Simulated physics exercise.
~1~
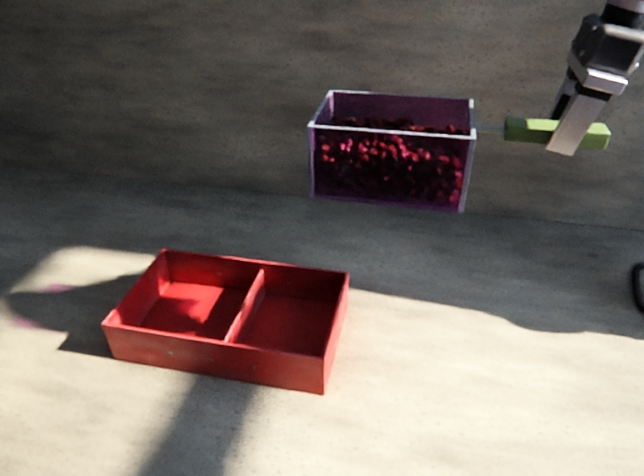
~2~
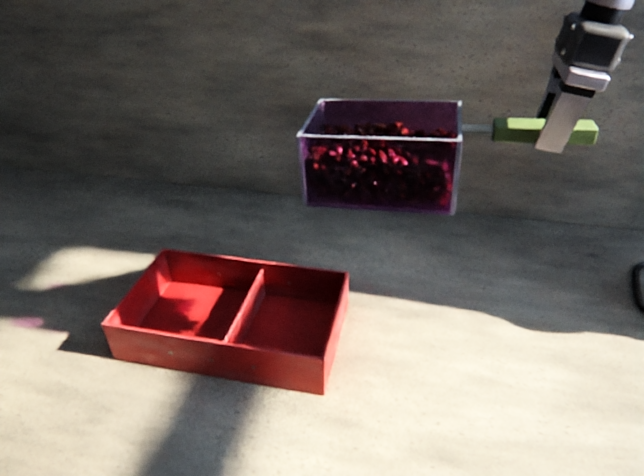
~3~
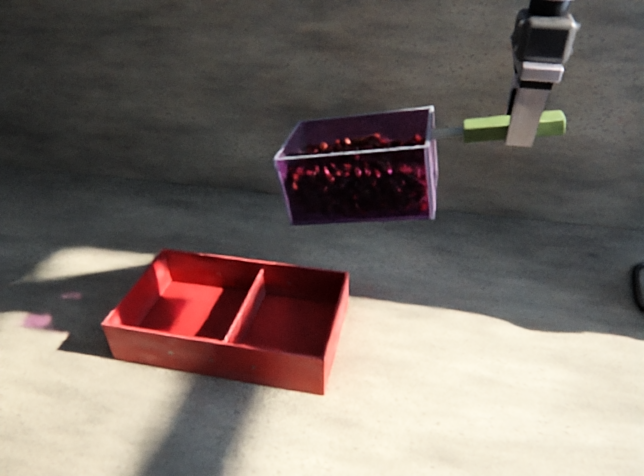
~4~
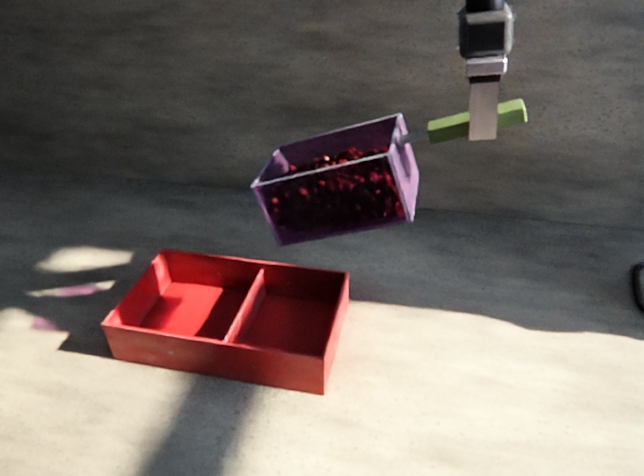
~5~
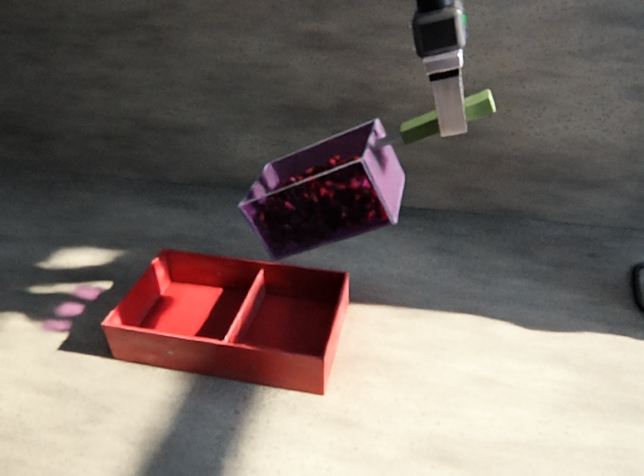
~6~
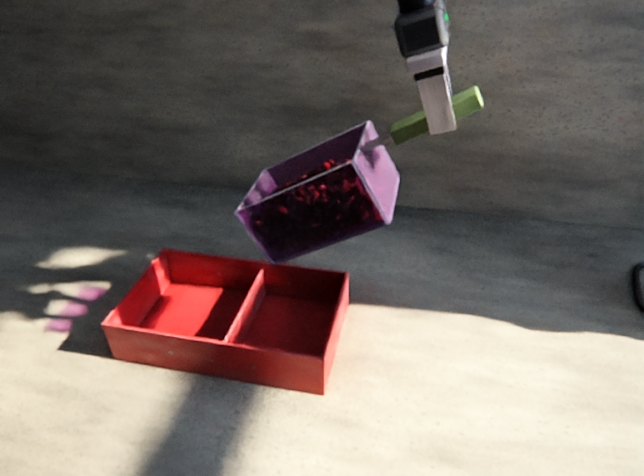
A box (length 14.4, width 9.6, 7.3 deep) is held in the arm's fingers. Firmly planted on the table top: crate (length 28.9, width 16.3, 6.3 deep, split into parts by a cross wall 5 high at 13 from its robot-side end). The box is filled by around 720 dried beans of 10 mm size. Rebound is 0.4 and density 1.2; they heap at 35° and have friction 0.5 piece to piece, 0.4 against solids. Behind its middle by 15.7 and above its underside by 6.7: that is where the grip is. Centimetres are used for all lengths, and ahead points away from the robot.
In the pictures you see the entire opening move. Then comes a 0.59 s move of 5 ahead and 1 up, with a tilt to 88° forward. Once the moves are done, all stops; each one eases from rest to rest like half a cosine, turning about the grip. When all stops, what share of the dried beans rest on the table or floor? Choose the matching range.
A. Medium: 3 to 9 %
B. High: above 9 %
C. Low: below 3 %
High: Above 9 % (B).
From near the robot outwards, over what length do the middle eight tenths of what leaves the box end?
14 cm.
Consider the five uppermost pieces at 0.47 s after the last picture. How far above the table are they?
Estimated height above table: About 26 centimetres.
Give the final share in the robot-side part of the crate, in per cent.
The share comes to around 25 per cent.
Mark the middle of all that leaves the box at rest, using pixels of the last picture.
Centre estimate: Around (331, 340).
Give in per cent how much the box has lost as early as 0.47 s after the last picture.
Around 0 percent at that moment.
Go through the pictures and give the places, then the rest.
The first frame shows the box floor at (390, 177), level; upper third of the load around (389, 141), from x 320 to 460, top at y 120; 715 in the box.
The second frame shows the box floor at (382, 182), tilted 3° forward; upper third of the load around (383, 147), from x 310 to 450, top at y 125.
The third frame shows the box floor at (366, 194), tilted 10° forward; upper third of the load around (375, 160), from x 290 to 430, top at y 135.
The fourth frame shows the box floor at (349, 207), tilted 20° forward; upper third of the load around (368, 174), from x 275 to 410, top at y 145.
The fifth frame shows the box floor at (339, 215), tilted 27° forward; upper third of the load around (355, 181), from x 265 to 395, top at y 150.
The sixth frame shows the box floor at (335, 218), tilted 30° forward; upper third of the load around (352, 184), from x 260 to 390, top at y 155; 715 in the box.
Then, 0.24 s on, tilted 50° forward, highest piece 27 above the table; 715 in the box.
Then, 0.47 s on, tilted 82° forward, highest piece 26 above the table; 701 in the box, 7 in the robot-side part, 7 in flight or on a rim.
Then, 0.79 s on, tilted 88° forward, highest piece 26 above the table; 533 in the box, 98 in the robot-side part, 57 on the table or floor, 27 in flight or on a rim.
Then, 1.84 s on, tilted 88° forward, highest piece 25 above the table; 351 in the box, 185 in the robot-side part, 176 on the table or floor, 3 in flight or on a rim.
In the end, 350 in the box, 185 in the robot-side part, 180 on the table or floor. That is 25 % on the table or floor.
